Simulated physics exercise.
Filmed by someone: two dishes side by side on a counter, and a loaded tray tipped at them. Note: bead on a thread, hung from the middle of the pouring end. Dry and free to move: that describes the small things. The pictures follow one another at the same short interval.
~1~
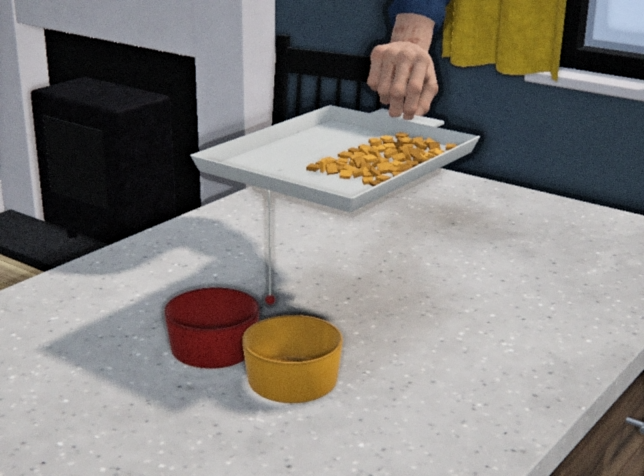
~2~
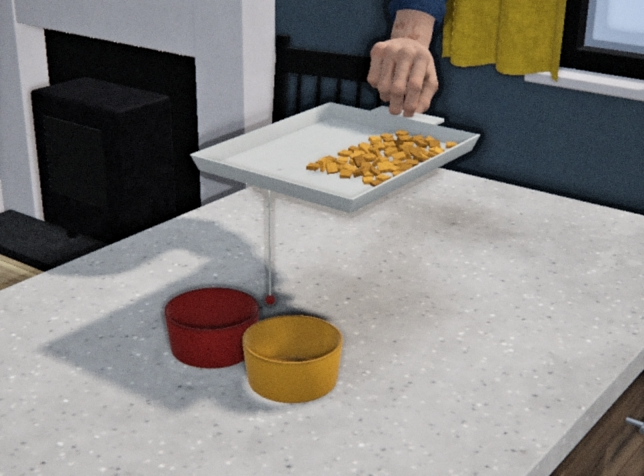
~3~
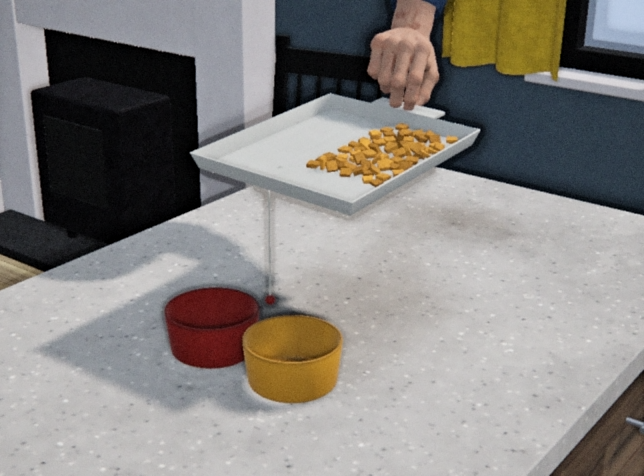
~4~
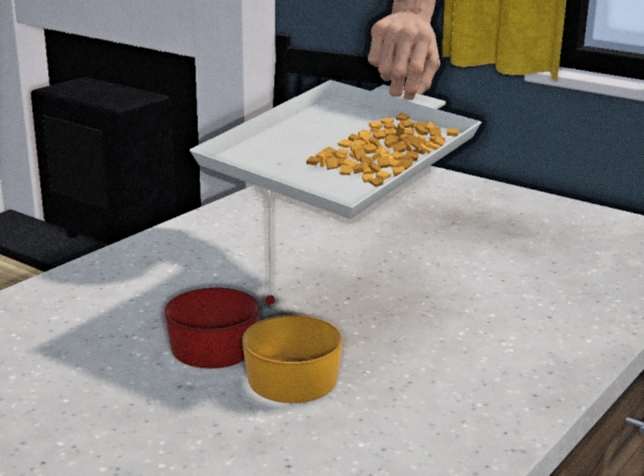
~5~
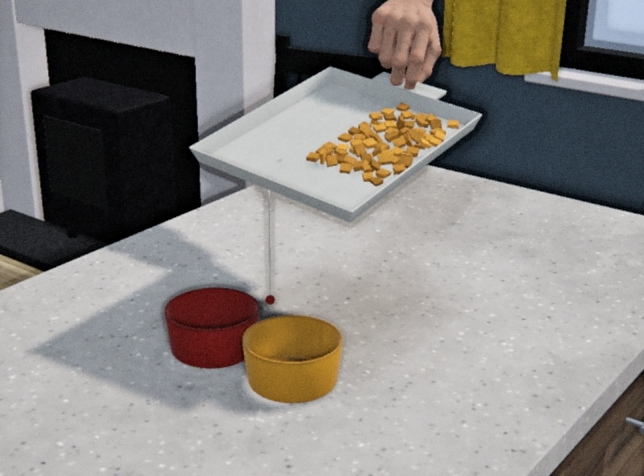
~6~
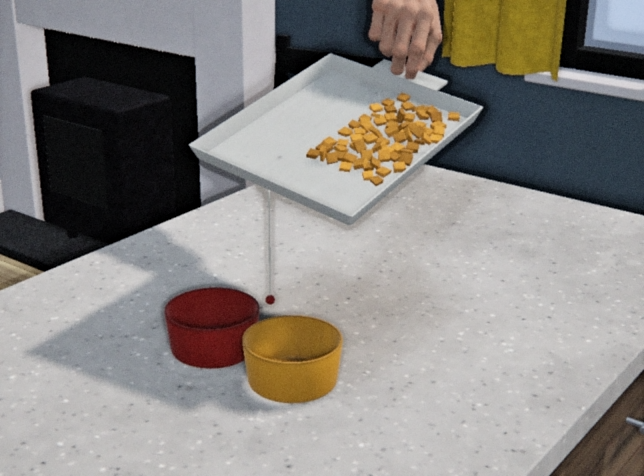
Grey tray of small orange crackers tilting gradually in a hand's grip above a red dish and a yellow dish on a speckled counter.
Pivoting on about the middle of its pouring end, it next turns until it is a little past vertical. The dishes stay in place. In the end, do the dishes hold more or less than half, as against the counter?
They hold less than half.
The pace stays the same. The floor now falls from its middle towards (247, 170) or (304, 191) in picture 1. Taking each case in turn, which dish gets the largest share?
Taking them in order: Left side, followed by right side.
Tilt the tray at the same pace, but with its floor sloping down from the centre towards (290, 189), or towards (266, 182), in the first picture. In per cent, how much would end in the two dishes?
Roughly 80 percent, then 80 percent.
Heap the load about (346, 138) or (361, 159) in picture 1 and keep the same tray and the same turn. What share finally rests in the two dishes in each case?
First case: Close to 30 %; second case: Close to 30 %.
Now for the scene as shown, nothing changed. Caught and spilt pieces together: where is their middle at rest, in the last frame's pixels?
About (355, 390).
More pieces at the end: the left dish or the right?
The fuller one is the one on the right.
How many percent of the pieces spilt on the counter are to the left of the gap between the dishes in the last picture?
Close to 0 %.
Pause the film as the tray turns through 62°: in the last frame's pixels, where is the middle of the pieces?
Near (351, 216).
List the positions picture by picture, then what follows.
Corners of the pouring end at (199, 155) and (351, 195), level; middle of the load at (382, 162), small crackers; left dish at (181, 342); right dish at (261, 376); bead on its thread at (270, 300), in the first frame.
Corners of the pouring end at (199, 154) and (351, 196), level; middle of the load at (382, 160), in the second frame.
Corners of the pouring end at (199, 152) and (351, 198), tipped barely, lowest at the right corner; middle of the load at (382, 157), in the third frame.
Corners of the pouring end at (199, 149) and (350, 203), tipped a little, lowest at the right corner; middle of the load at (382, 152), in the fourth frame.
Corners of the pouring end at (198, 147) and (350, 207), tipped a little, lowest at the right corner; middle of the load at (391, 137), in the fifth frame.
Corners of the pouring end at (198, 144) and (350, 211), tipped clearly, lowest at the right corner; middle of the load at (392, 131); left dish at (181, 342); right dish at (261, 376), in the sixth frame.
Soon after the last picture, tray tipped steeply; most on the tray; a stray few in the right dish; a small part in the air.
A little later, tray tipped past a quarter turn; a small part on the tray; a small part in the right dish; about a third outside both; about a third in the air.
Later still, tray tipped past a quarter turn; about a quarter in the right dish; most outside both.
At rest, tray tipped past a quarter turn; about a quarter in the right dish; none in the left dish; most outside both.
